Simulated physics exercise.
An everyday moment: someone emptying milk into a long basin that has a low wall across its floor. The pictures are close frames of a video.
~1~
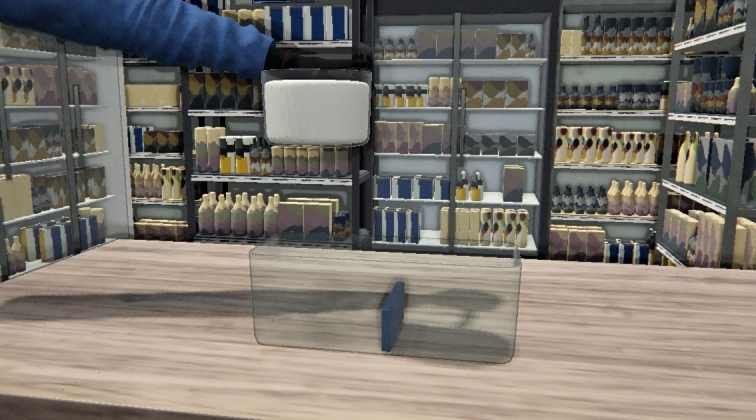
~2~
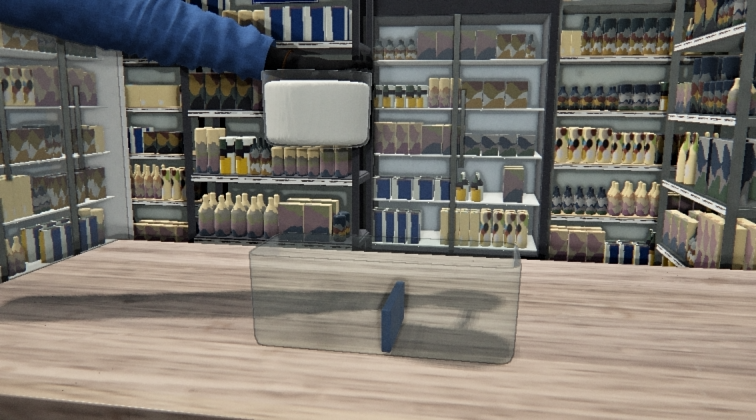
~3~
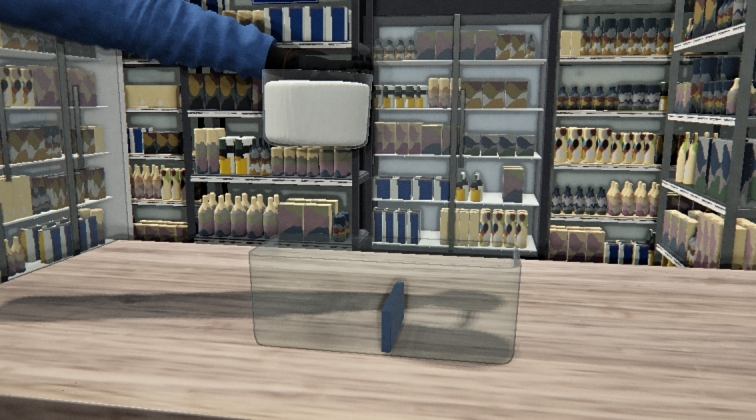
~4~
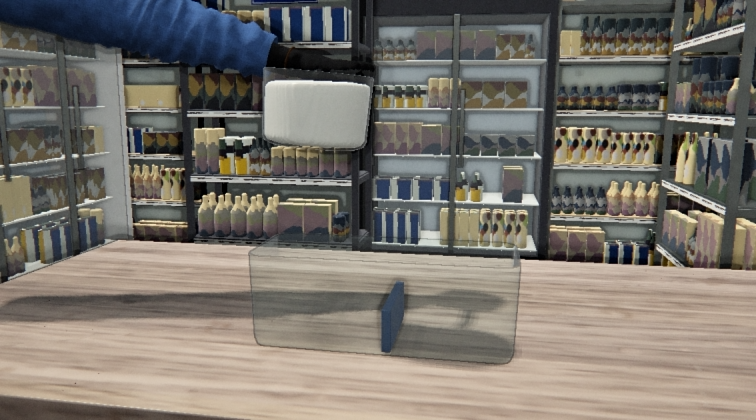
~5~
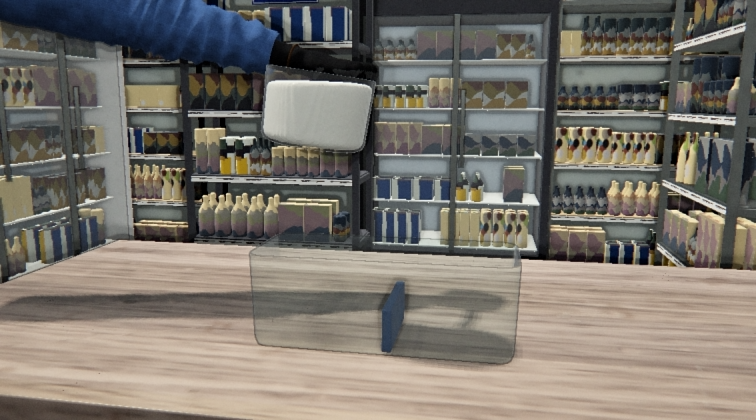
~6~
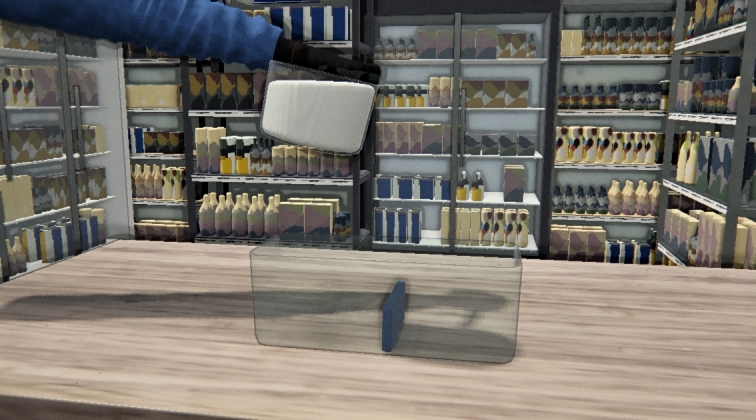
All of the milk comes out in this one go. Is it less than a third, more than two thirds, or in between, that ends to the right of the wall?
It comes to more than two thirds.
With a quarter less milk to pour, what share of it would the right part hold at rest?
Some 80 per cent.
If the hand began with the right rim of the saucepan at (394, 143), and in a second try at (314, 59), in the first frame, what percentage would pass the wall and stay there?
First some 90, then 30 per cent.
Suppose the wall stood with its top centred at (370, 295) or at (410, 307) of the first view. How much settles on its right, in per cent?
In turn 95 and 65 in a hundred.
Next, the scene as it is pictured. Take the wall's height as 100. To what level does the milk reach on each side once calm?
Left: 10 %. Right: 80 %.
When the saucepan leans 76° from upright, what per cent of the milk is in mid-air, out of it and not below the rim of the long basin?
About 35 per cent.
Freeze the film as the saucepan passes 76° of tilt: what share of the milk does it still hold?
Some 60 per cent.
A moment on, the saucepan is tipped on its side and 58 per cent is still to pour, 0 is left of the wall and 8 right of it.
Next, the saucepan is tipped right over and 8 per cent is still to pour, 3 is left of the wall and 75 right of it.
Then the saucepan is tipped right over and 0 per cent is still to pour, 16 is left of the wall and 83 right of it.
Later the saucepan is tipped right over and 0 per cent is still to pour, 16 is left of the wall and 83 right of it.
At rest 16 per cent lies left of the wall, 83 right of it and 1 outside.
